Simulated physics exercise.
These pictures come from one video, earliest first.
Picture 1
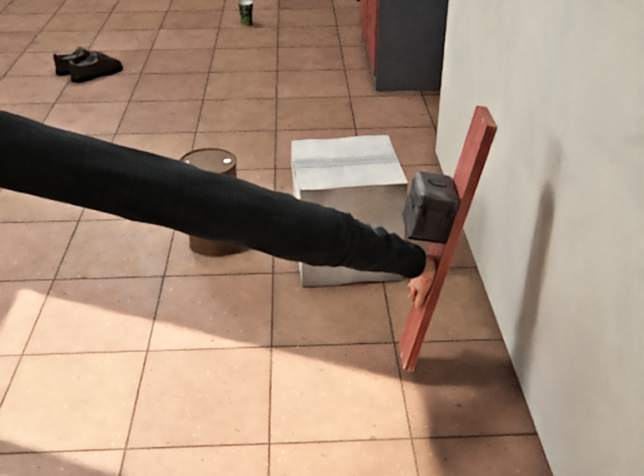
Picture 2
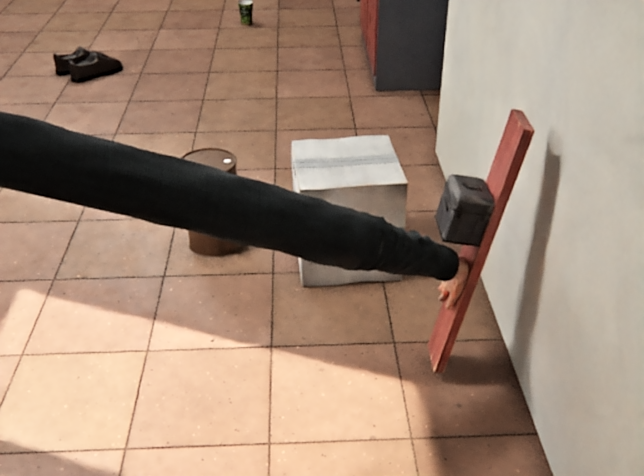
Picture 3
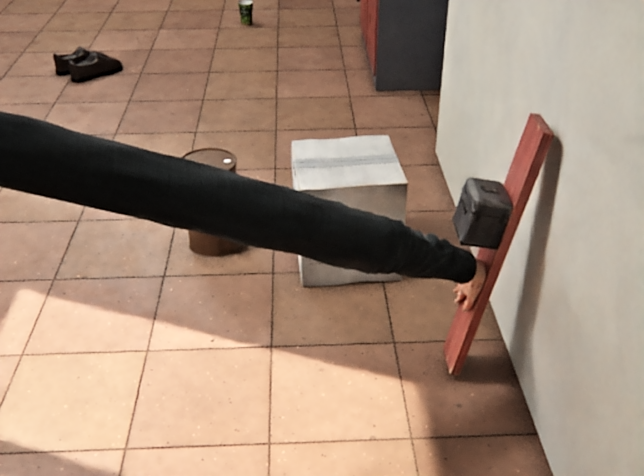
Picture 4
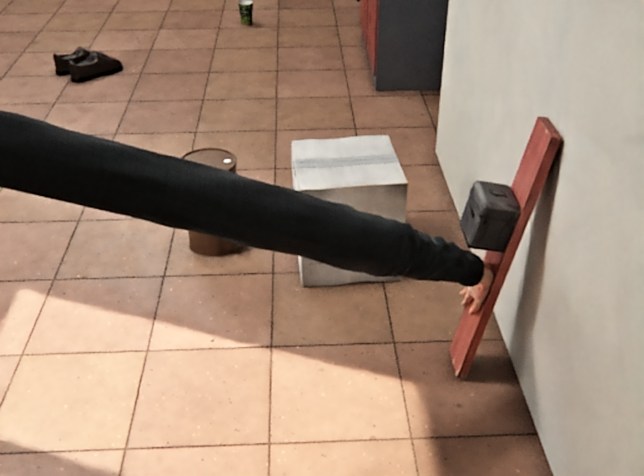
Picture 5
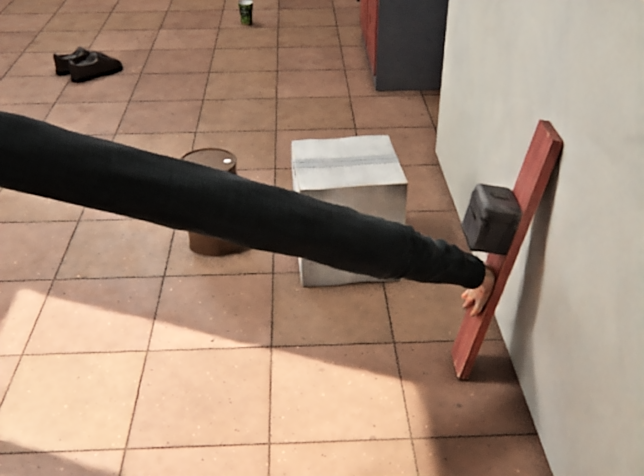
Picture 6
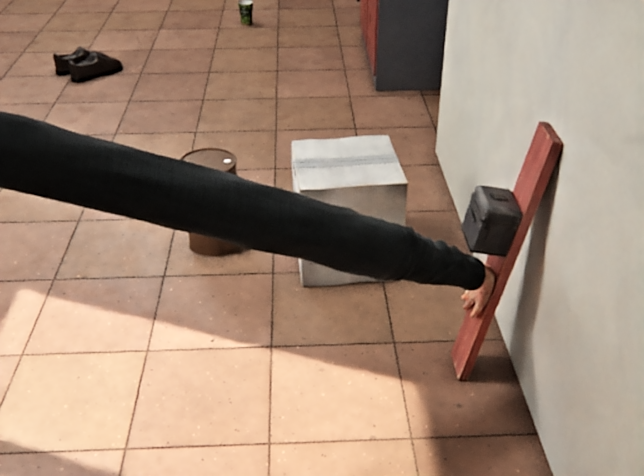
A dark-sleeved arm moving a red plank with a dark block rightward, then holding it leant against a pale wall.
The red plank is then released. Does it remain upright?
Yes.
Then, 0.40 s on from there, no change.
Then, 0.90 s on from there, red plank resting near (500, 262).
In the end, all 3 unmoved. At the end, from the last picture's camera, red plank near (500, 262). The plank stays up.
